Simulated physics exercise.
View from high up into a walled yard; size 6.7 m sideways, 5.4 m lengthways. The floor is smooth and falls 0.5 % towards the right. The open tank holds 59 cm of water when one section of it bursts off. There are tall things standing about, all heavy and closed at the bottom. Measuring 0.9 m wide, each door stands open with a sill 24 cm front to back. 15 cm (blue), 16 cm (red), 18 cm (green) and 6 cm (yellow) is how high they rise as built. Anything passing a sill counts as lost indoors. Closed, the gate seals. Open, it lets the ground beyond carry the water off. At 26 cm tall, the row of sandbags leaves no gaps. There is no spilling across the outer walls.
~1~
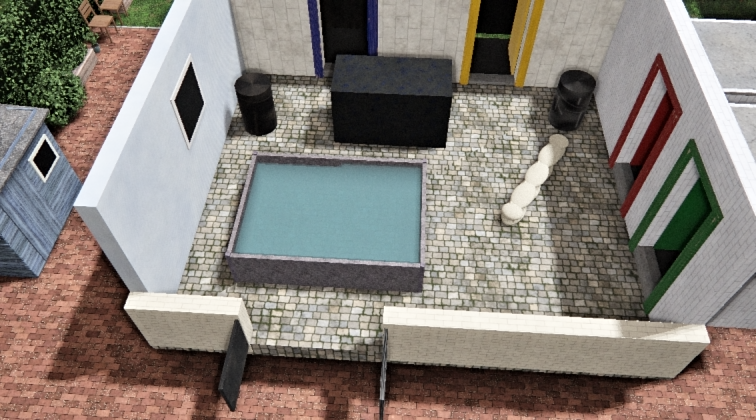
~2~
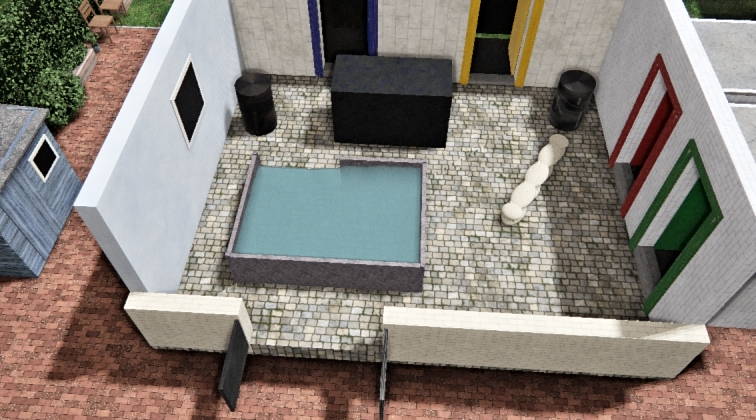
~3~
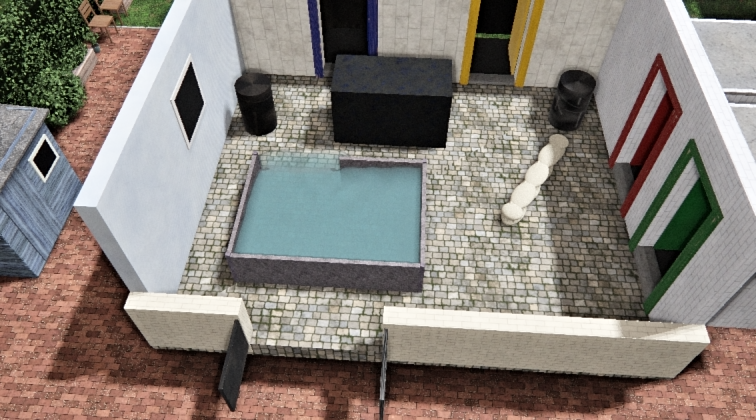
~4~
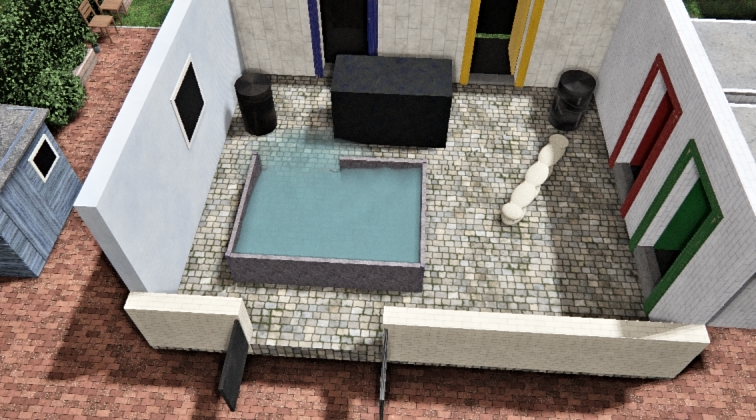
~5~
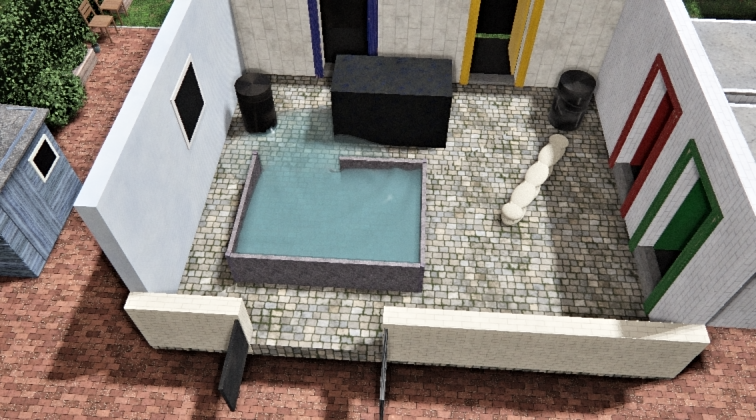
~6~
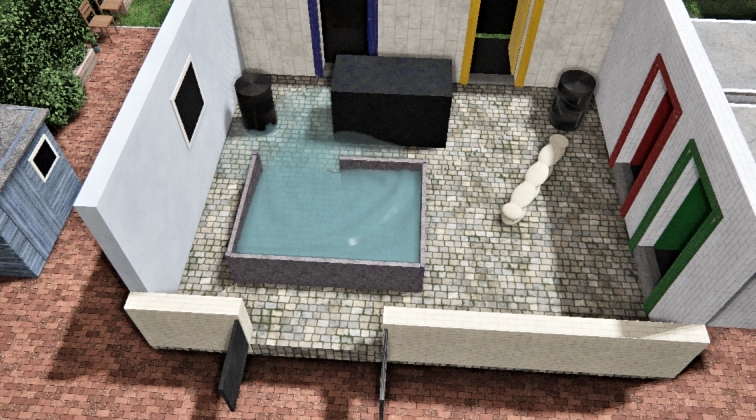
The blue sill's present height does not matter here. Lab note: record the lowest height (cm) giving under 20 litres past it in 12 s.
Lowest height: 30 cm.
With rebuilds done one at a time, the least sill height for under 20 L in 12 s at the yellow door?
Yellow would need about 7.5 cm on its own.
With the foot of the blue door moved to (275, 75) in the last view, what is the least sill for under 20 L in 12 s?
27 cm.
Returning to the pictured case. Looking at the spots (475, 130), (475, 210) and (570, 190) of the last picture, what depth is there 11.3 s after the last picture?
Taking the spots in order: About 7, 9 and 4 centimetres.
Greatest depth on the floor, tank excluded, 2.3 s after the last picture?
Around 36 centimetres.
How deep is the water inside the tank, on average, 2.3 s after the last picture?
It averages close to 28 centimetres.
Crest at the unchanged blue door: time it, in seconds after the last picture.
It peaks at about 2.0 s.
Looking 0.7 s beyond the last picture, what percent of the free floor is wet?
I'd estimate about 20 percent.
Then, 0.7 s after the last picture water covers 20 % of the floor, deepest (40 cm) near (310, 81); 21 cm at the blue door, 14 litres in over its 15 cm sill.
Then, 2.3 s after the last picture water covers 50 % of the floor, deepest (36 cm) near (236, 110); 28 cm at the blue door, 113 litres in over its 15 cm sill.
Then, 11.3 s after the last picture water covers 95 % of the floor, deepest (14 cm) near (583, 94); 7 cm at the blue door, 225 litres in over its 15 cm sill.
At the blue door as built, the water peaked near 29 cm, 2.1 s after the last picture.
With a sill of 26 cm, 45 litres would have come in within the 12 s; with 35.5 cm, 3 litres. So under 20 litres takes about 30 cm.
